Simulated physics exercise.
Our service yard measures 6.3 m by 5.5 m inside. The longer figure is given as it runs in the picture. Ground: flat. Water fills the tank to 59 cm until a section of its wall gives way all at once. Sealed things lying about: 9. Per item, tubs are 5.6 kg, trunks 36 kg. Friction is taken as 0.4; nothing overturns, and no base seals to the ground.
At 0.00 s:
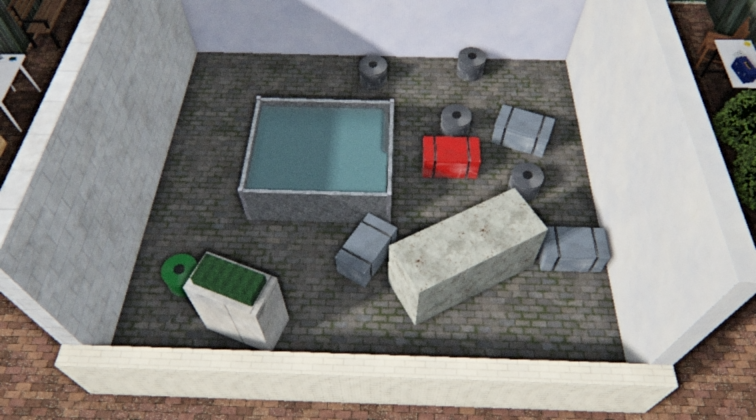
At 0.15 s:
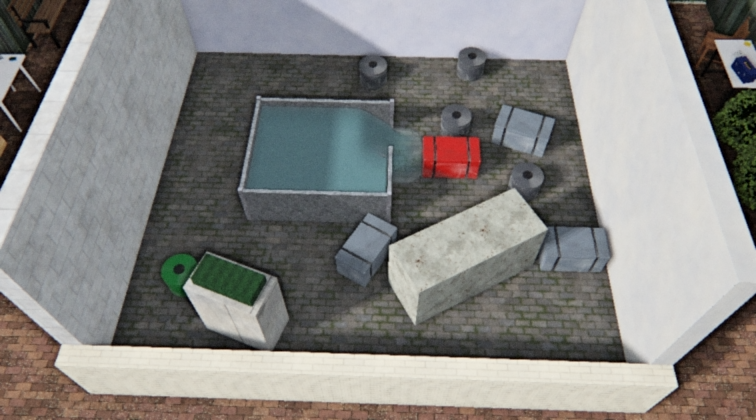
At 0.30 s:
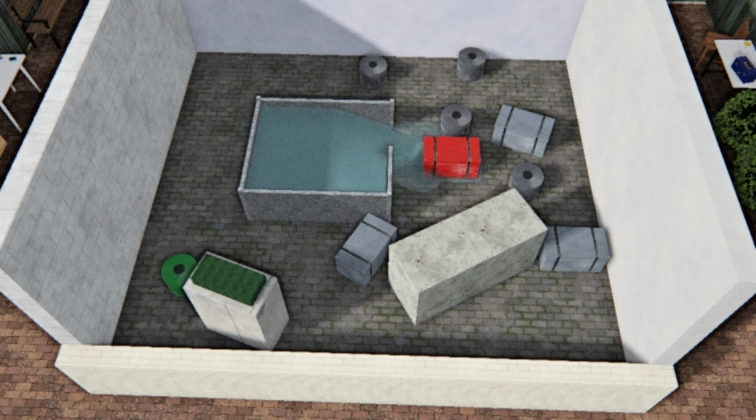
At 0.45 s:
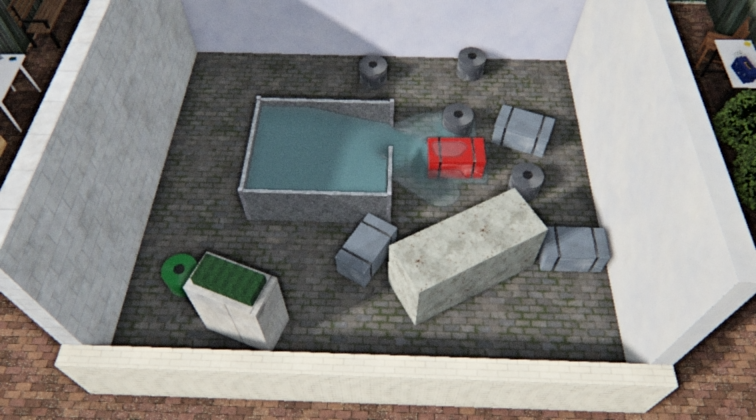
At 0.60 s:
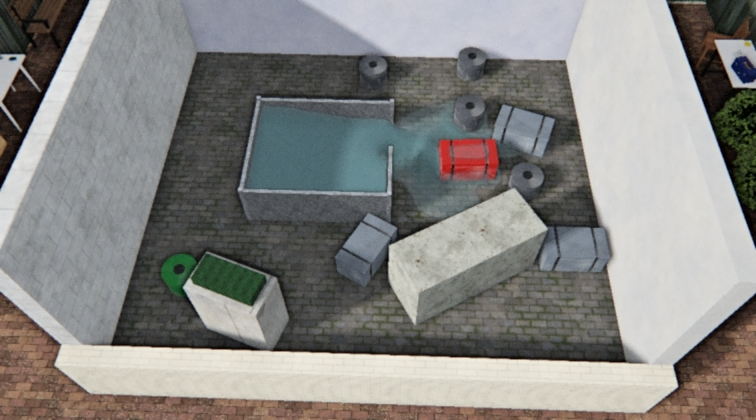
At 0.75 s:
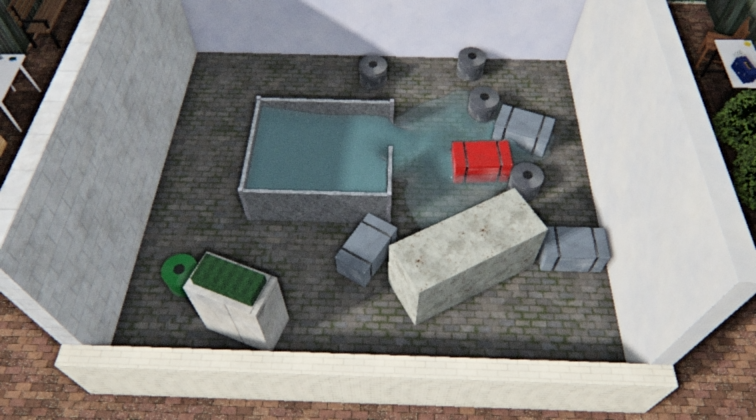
The clip opens on a walled yard seen from above, with a full water tank among trunks, tubs and pale blocks. Water pours through a gap in the tank's right side and spreads across the paving around the red trunk. The red trunk and a grey tub beside it then slide a short way right.
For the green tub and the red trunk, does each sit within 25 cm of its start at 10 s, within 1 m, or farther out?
The green tub ends up pretty much in place, the red trunk ends up well clear of its start.
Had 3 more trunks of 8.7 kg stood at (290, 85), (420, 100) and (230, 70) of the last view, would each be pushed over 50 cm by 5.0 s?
So that's within the threshold, beyond the threshold and within the threshold, in that sequence.
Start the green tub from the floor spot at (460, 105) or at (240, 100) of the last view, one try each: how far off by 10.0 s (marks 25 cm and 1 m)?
Run one, it gets swept far; run two, it gets swept far.
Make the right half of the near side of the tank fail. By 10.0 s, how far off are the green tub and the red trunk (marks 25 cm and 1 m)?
The green tub drifts a bit; the red trunk remains where it was.
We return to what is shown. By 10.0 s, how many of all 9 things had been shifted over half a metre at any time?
The answer here is 7.
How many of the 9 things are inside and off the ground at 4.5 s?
My tally comes to 4.
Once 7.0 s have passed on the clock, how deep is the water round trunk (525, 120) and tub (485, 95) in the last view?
Close to 10 and 10 centimetres.
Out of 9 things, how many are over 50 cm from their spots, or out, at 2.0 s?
By my tally, 4.
After 2.0 s the green tub is near (179, 269), 0.0 m from its start, aground; the red trunk is near (572, 181), 1.7 m from its start, aground; 3 afloat.
After 4.5 s the green tub is near (179, 269), 0.0 m from its start, aground; the red trunk is near (570, 273), 2.4 m from its start, aground; 4 afloat.
After 7.0 s the green tub is near (179, 269), 0.0 m from its start, aground; the red trunk is near (513, 297), 2.4 m from its start, afloat; 5 afloat.
After 10.0 s the green tub is near (179, 269), 0.0 m from its start, aground; the red trunk is near (461, 315), 2.6 m from its start, afloat; 5 afloat.
